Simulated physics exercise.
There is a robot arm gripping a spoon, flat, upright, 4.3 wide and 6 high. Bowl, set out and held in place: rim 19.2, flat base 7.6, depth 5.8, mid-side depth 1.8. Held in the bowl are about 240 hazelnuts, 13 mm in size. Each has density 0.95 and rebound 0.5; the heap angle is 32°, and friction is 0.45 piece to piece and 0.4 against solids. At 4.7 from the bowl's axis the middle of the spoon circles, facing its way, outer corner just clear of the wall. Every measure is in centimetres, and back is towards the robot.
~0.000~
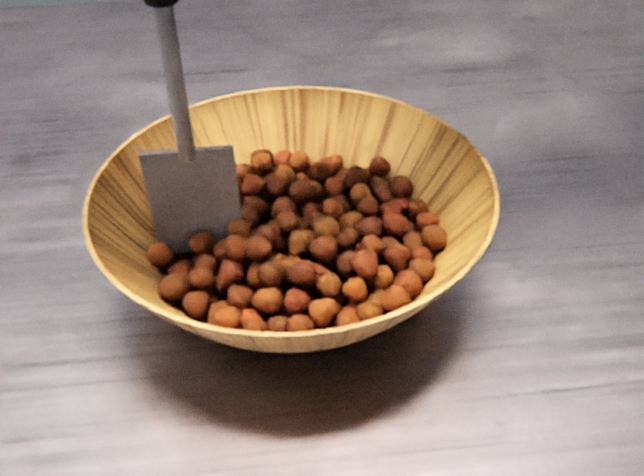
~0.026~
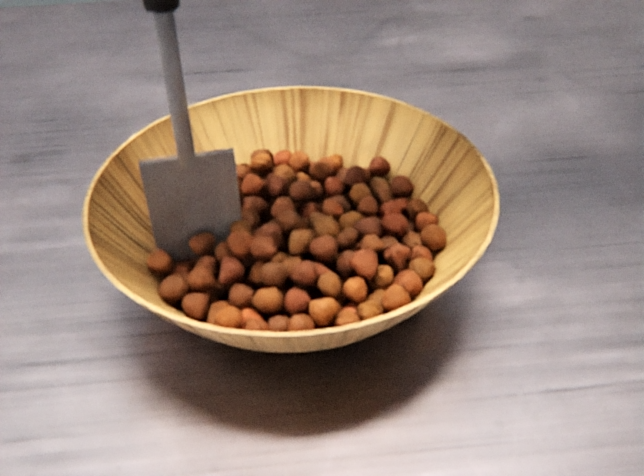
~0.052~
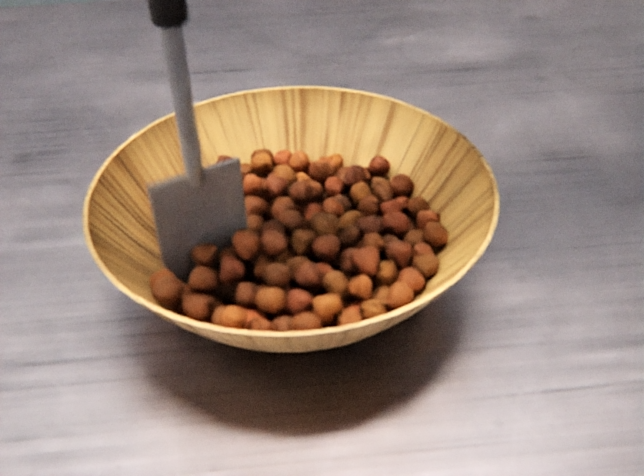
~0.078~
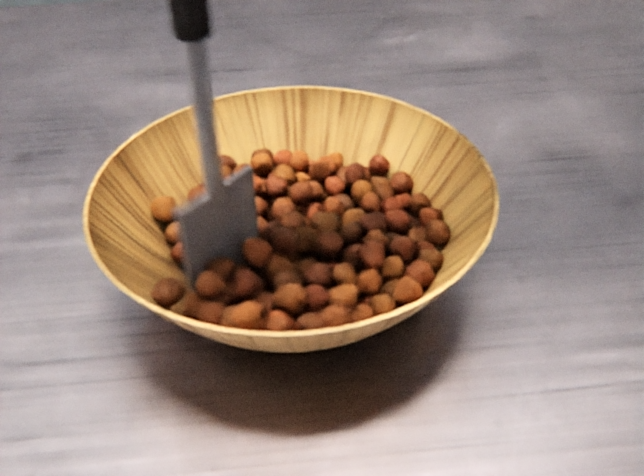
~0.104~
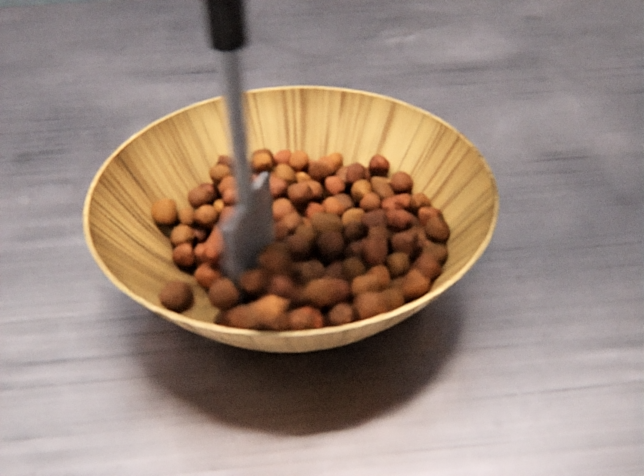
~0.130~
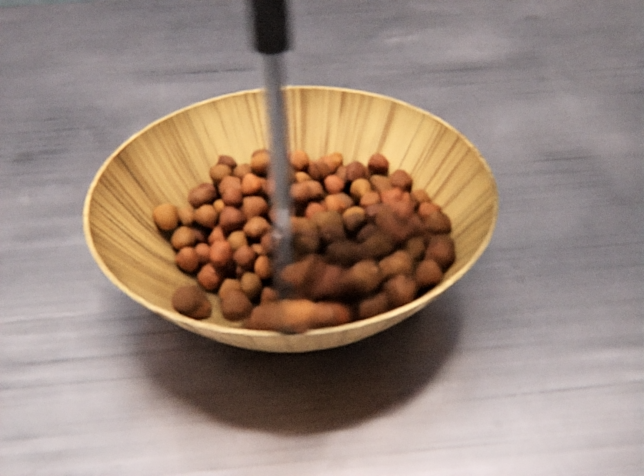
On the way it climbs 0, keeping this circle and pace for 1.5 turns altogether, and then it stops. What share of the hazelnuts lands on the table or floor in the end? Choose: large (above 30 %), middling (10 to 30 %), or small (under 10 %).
Large.
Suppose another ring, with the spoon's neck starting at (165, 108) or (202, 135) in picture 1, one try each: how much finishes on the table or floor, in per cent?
First try about 30 per cent, second try about 25 per cent.
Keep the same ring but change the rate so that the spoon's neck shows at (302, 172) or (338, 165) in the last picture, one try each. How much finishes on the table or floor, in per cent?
Near 45 in a hundred for the first and near 55 in a hundred for the second.
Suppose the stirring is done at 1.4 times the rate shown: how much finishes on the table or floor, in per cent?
It would come to around 55 percent.
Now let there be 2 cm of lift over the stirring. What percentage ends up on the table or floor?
Around 20 %.
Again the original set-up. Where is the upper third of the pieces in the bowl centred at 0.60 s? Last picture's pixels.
The centre lies near (301, 289) in the last picture.
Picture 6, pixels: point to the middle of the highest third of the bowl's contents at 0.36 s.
Roughly pixel (268, 114).
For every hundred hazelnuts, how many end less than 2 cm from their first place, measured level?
Roughly 5 percent of the load.
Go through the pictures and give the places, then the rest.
In the first frame, the spoon neck at (182, 121), 0° round; upper third of the load around (297, 229), from x 160 to 435, top at y 160; 238 in the bowl.
In the second frame, the spoon neck at (182, 127), 7° round; upper third of the load around (297, 233), from x 160 to 435, top at y 160.
In the third frame, the spoon neck at (190, 143), 24° round; upper third of the load around (297, 235), from x 165 to 435, top at y 160.
In the fourth frame, the spoon neck at (211, 159), 44° round; upper third of the load around (302, 243), from x 165 to 440, top at y 160.
In the fifth frame, the spoon neck at (242, 170), 63° round; upper third of the load around (309, 253), from x 165 to 440, top at y 160.
In the sixth frame, the spoon neck at (281, 174), 83° round; upper third of the load around (332, 255), from x 165 to 440, top at y 160; 237 in the bowl, 1 in flight or on the tool.
After 0.36 s, 260° round, highest piece 9 above the table; 198 in the bowl, 24 on the table or floor, 16 in flight or on the tool.
After 0.60 s, 76° round, highest piece 9 above the table; 159 in the bowl, 73 on the table or floor, 6 in flight or on the tool.
After 0.91 s, 180° round, highest piece 5 above the table; 140 in the bowl, 98 on the table or floor.
After 1.61 s, 180° round, highest piece 5 above the table; 140 in the bowl, 98 on the table or floor.
In the end, 140 in the bowl, 98 on the table or floor. That is 41 % on the table or floor.
